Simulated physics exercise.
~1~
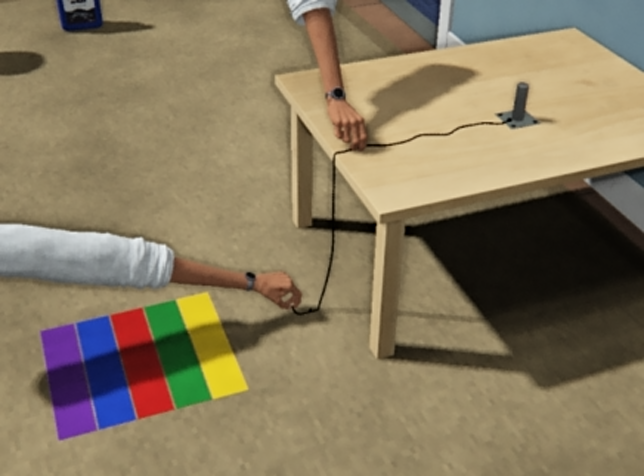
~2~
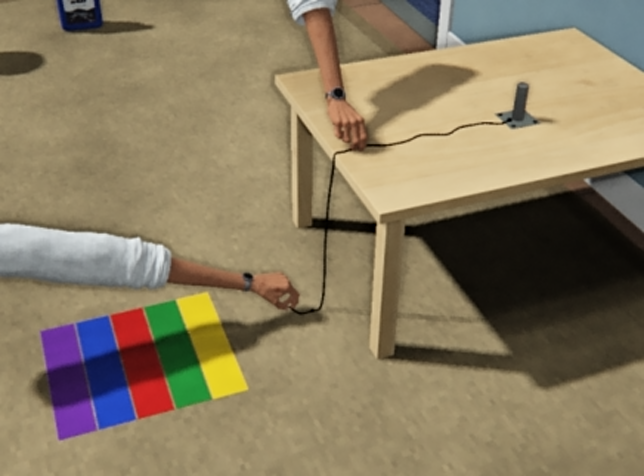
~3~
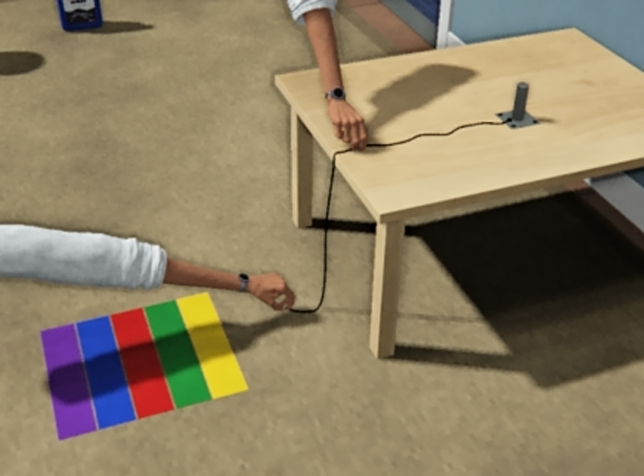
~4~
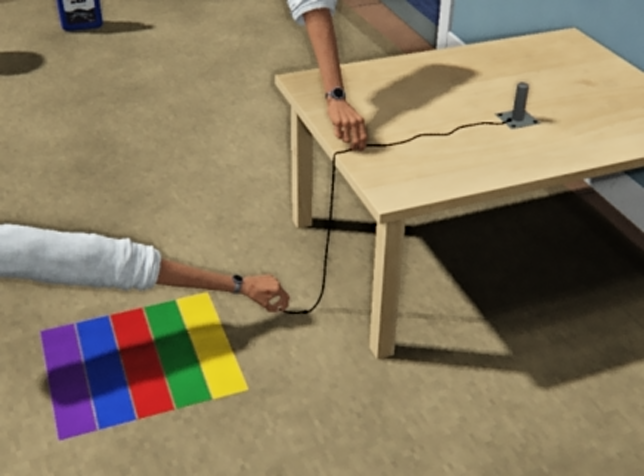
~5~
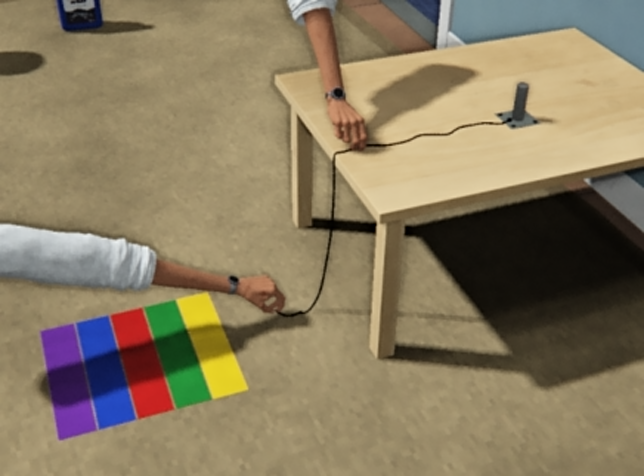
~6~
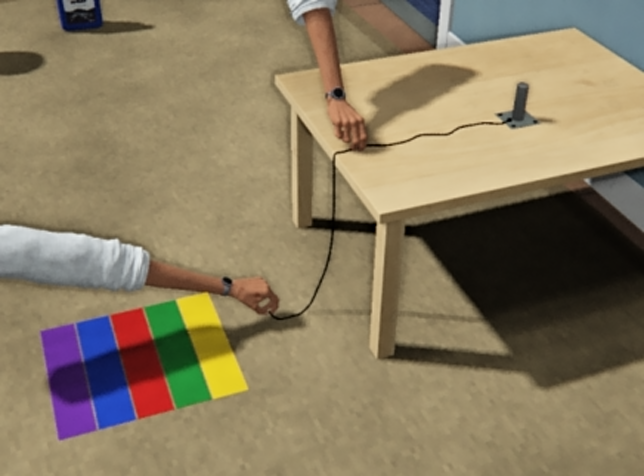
A hand at lower left, in a pale sleeve and dark watch, draws the low end of a thin black cord slowly leftward, seen from above in a room with a tan floor. The cord runs from a grey post on a light wooden table, under another hand at the edge, beside purple, blue, red, green and yellow strips. The lower hand shifts slightly, the hanging cord bending gently, while the upper hand and camera stay still.
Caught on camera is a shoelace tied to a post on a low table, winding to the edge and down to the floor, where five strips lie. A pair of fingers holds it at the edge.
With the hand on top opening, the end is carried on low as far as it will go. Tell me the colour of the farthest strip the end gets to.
The farthest it gets is green.
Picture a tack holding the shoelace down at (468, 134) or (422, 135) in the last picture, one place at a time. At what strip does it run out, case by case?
Green; green.
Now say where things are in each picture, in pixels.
The first picture shows end (292, 306); yellow (224, 375); green (188, 384); red (151, 394); blue (113, 404); purple (74, 414).
The second picture shows end (290, 307); shoelace through (482, 123) (425, 135) (363, 146) (330, 189) (325, 249) (322, 299).
The third picture shows end (286, 308).
The fourth picture shows end (280, 309); shoelace through (482, 123) (425, 135) (363, 146) (333, 189) (327, 249) (319, 300).
The fifth picture shows end (275, 310).
The sixth picture shows end (269, 312); shoelace through (482, 123) (425, 135) (363, 146) (334, 189) (331, 248) (313, 300).
Early on, end near (236, 320); short of the strips.
Midway, end near (196, 329); over yellow.
At the end of the slack, end near (172, 335); over green. The green one.
